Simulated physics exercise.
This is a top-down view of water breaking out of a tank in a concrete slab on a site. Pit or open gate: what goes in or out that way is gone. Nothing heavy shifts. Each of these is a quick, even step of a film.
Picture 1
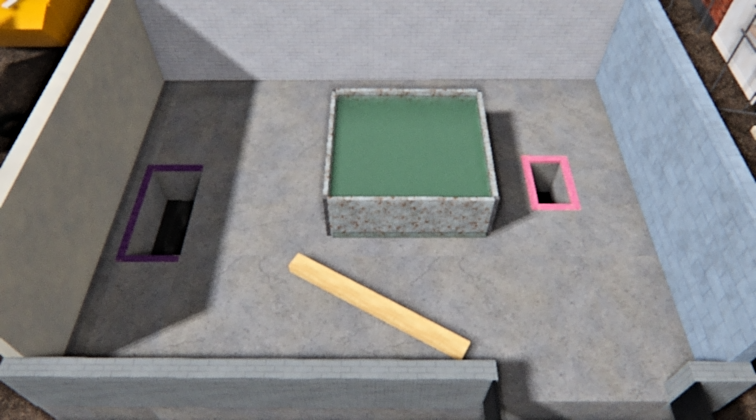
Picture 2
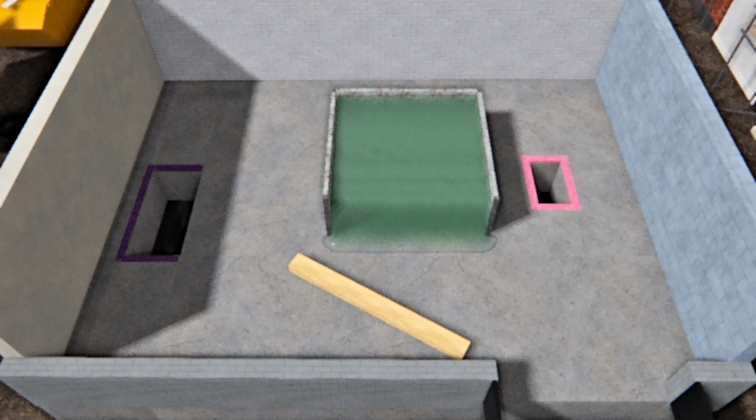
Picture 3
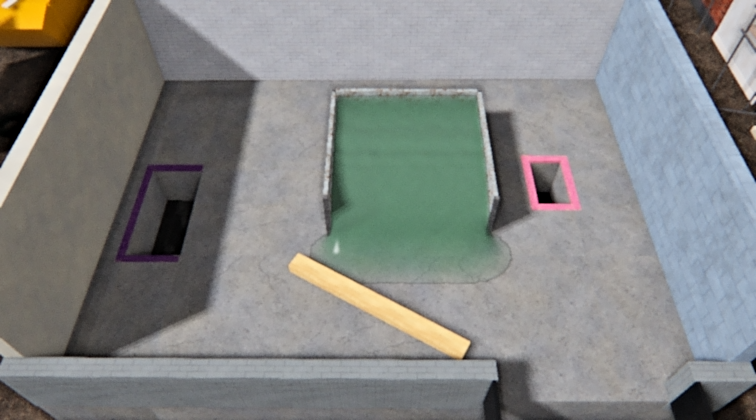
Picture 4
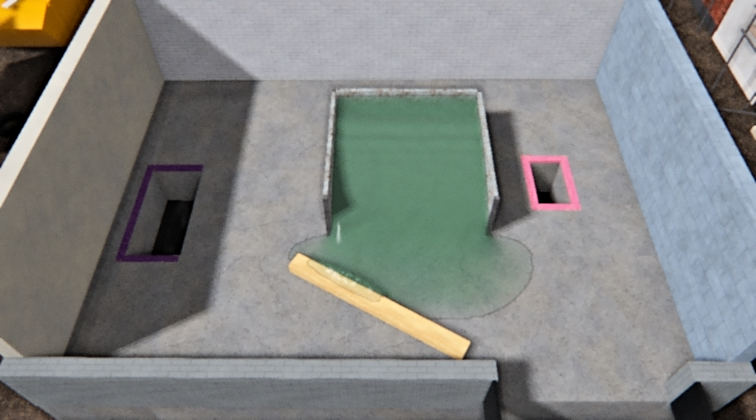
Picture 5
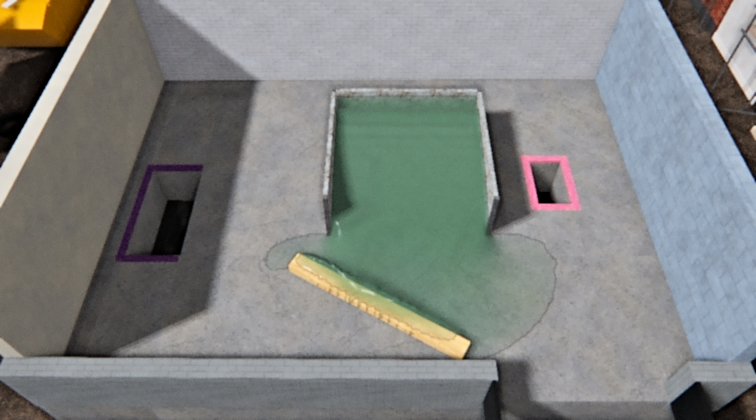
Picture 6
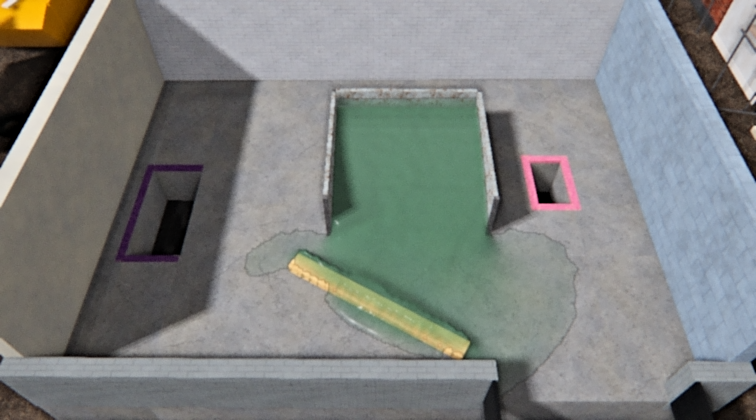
On a walled concrete slab, green water bursts from a tank's open front, spreading outward and washing over a wooden beam.
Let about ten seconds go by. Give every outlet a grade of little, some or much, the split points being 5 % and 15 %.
Grades: Gate - much; pink pit - little; purple pit - much.
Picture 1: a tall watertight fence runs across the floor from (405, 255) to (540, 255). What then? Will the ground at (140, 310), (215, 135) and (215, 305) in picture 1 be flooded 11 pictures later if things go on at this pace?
Swamped; spared; swamped.
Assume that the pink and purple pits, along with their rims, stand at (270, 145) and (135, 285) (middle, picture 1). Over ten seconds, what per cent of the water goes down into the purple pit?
Share, purple pit, approx.: 25 in a hundred.
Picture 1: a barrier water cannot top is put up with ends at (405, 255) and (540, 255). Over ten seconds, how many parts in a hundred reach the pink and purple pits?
I'd give pink roughly 6 % and purple roughly 25 %.
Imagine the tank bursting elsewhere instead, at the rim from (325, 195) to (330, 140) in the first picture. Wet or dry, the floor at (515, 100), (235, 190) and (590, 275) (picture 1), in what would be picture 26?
So the first one is left untouched, the next drenched, and the last left untouched.
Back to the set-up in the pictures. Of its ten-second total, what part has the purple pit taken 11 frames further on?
About 0 per cent.
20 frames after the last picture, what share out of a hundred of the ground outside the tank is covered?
It comes to roughly 55 in a hundred.
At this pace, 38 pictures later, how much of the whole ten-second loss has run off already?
I make it 75 per cent.
A moment on, water covers 30 % of the floor; the gate 3 %, the pink pit 0 %, the purple pit 0 %.
Next, water covers 40 % of the floor; the gate 11 %, the pink pit 0 %, the purple pit 0 %.
Then, water covers 55 % of the floor; the gate 21 %, the pink pit 0 %, the purple pit 2 %.
Later, water covers 75 % of the floor; the gate 30 %, the pink pit 1 %, the purple pit 15 %.
In the end, water covers 85 % of the floor; the gate 36 %, the pink pit 3 %, the purple pit 22 %.
